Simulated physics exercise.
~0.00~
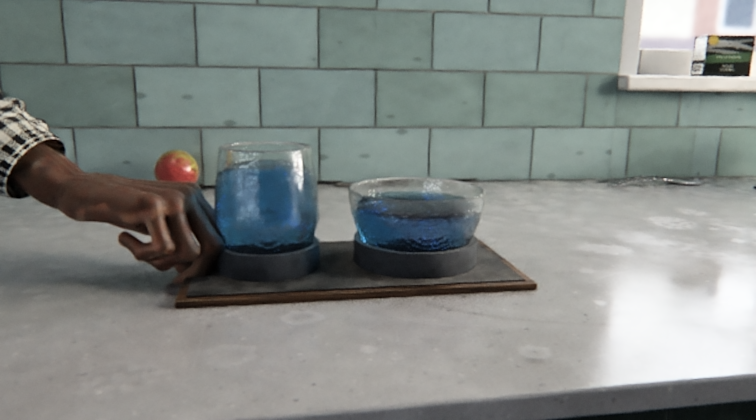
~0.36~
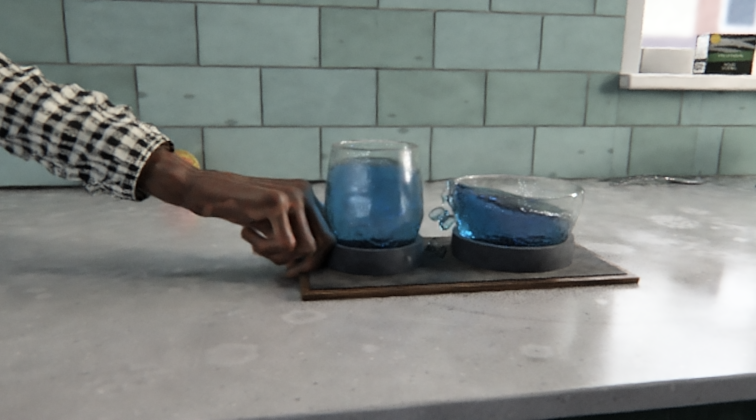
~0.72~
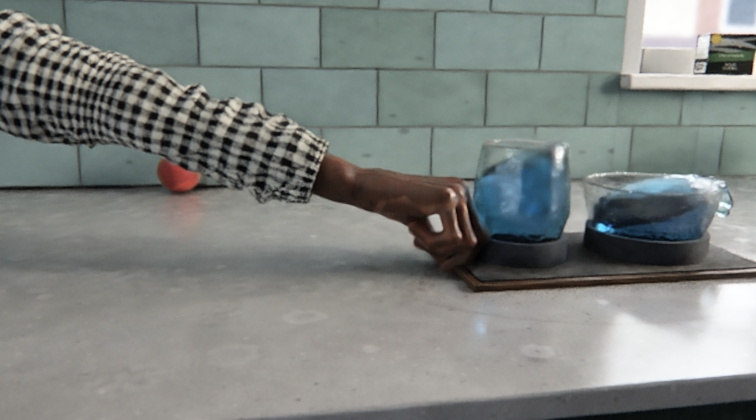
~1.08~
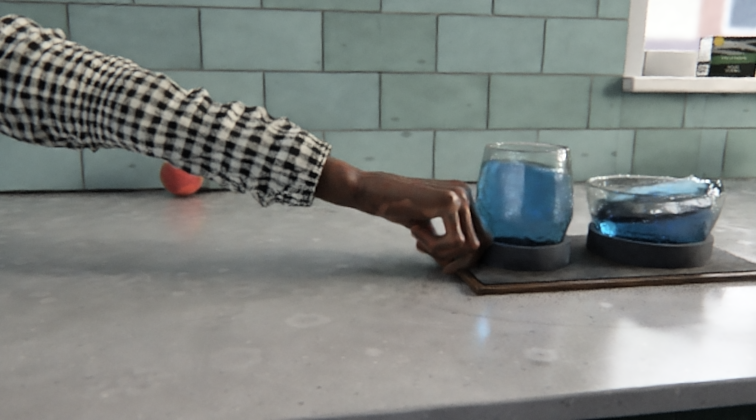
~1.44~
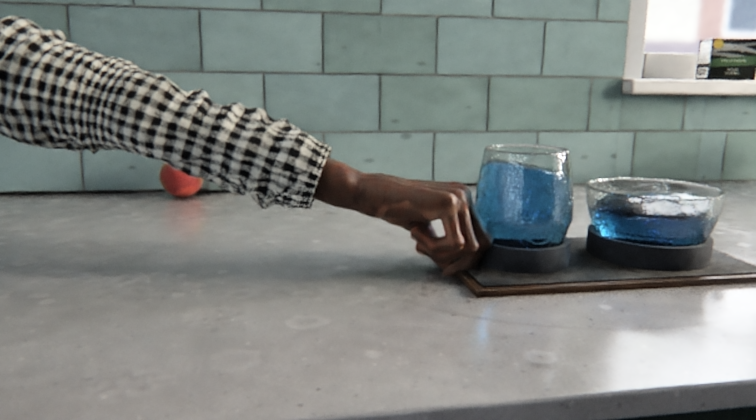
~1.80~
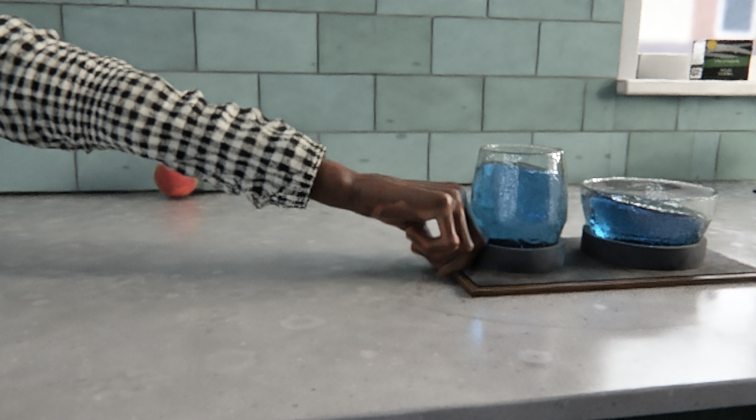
On a kitchen counter, a hand slides a tray right and stops, spilling the bowl's water.
